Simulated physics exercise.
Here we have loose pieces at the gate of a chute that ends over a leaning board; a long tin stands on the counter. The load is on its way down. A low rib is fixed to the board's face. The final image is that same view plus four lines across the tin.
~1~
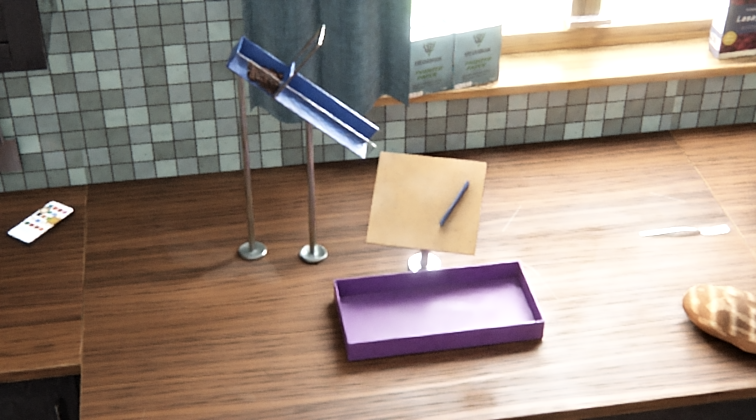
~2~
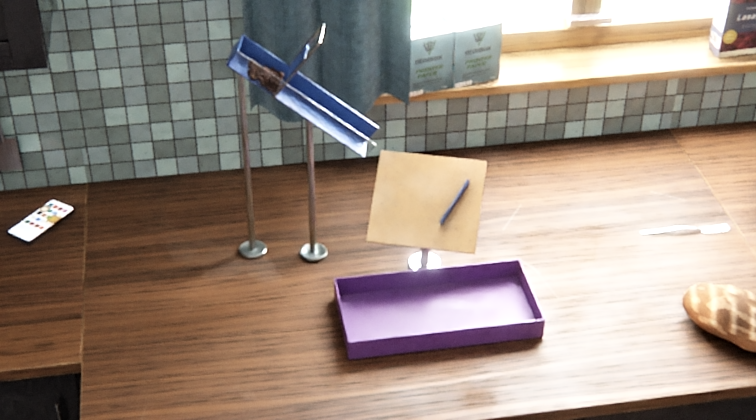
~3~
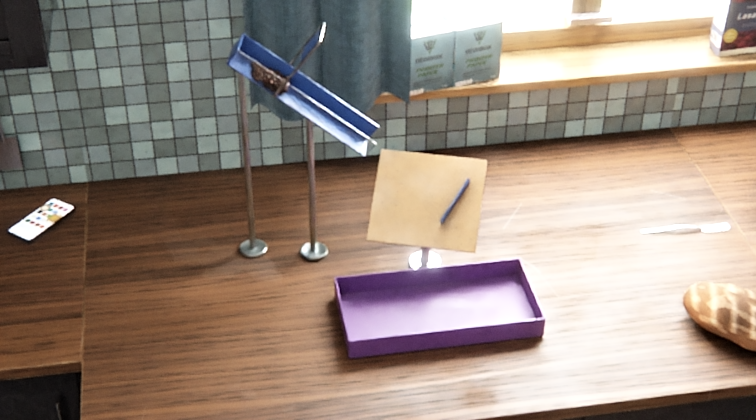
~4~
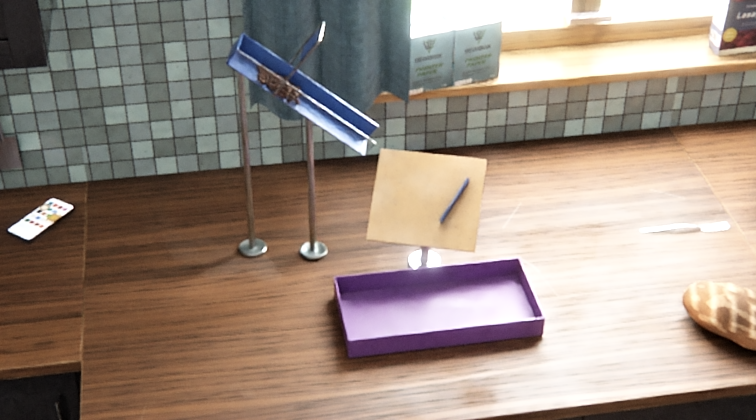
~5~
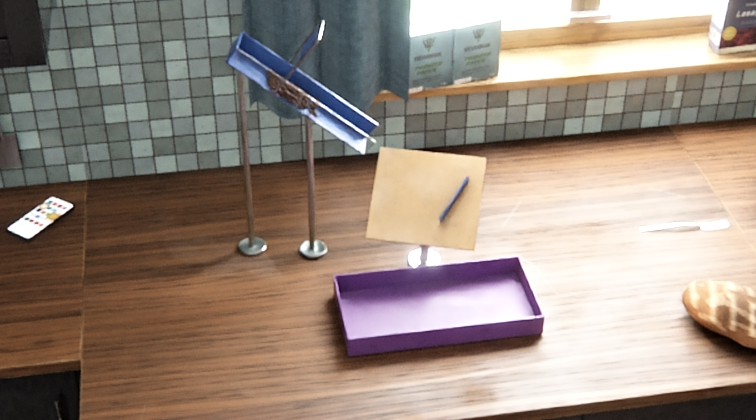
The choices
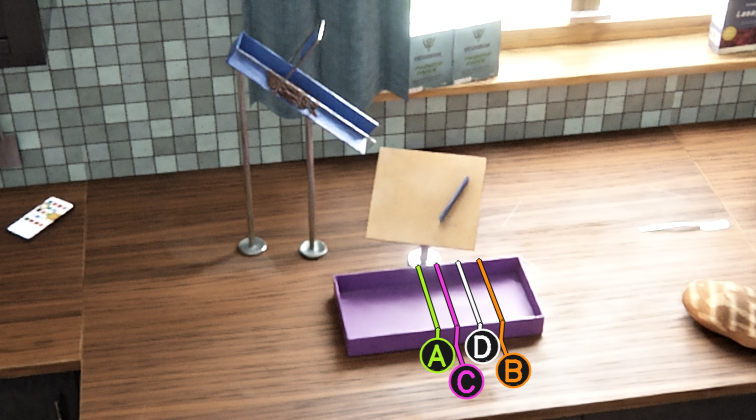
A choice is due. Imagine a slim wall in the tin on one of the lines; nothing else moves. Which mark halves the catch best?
The answer is line A.
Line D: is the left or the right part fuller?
The left side.
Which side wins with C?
The left side.
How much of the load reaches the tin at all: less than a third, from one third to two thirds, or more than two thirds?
It is more than two thirds.
On the marked copy, line A crosses the front rim at (437, 328); line B crosses the front rim at (502, 321); line C crosses the front rim at (457, 326); line D crosses the front rim at (480, 323).
With A, of what is caught, about half on the left of the divider, about half on the right.
With B, of what is caught, nearly all on the left of the divider, a stray few on the right.
With C, of what is caught, nearly all on the left of the divider, a small part on the right.
With D, of what is caught, nearly all on the left of the divider, a small part on the right.
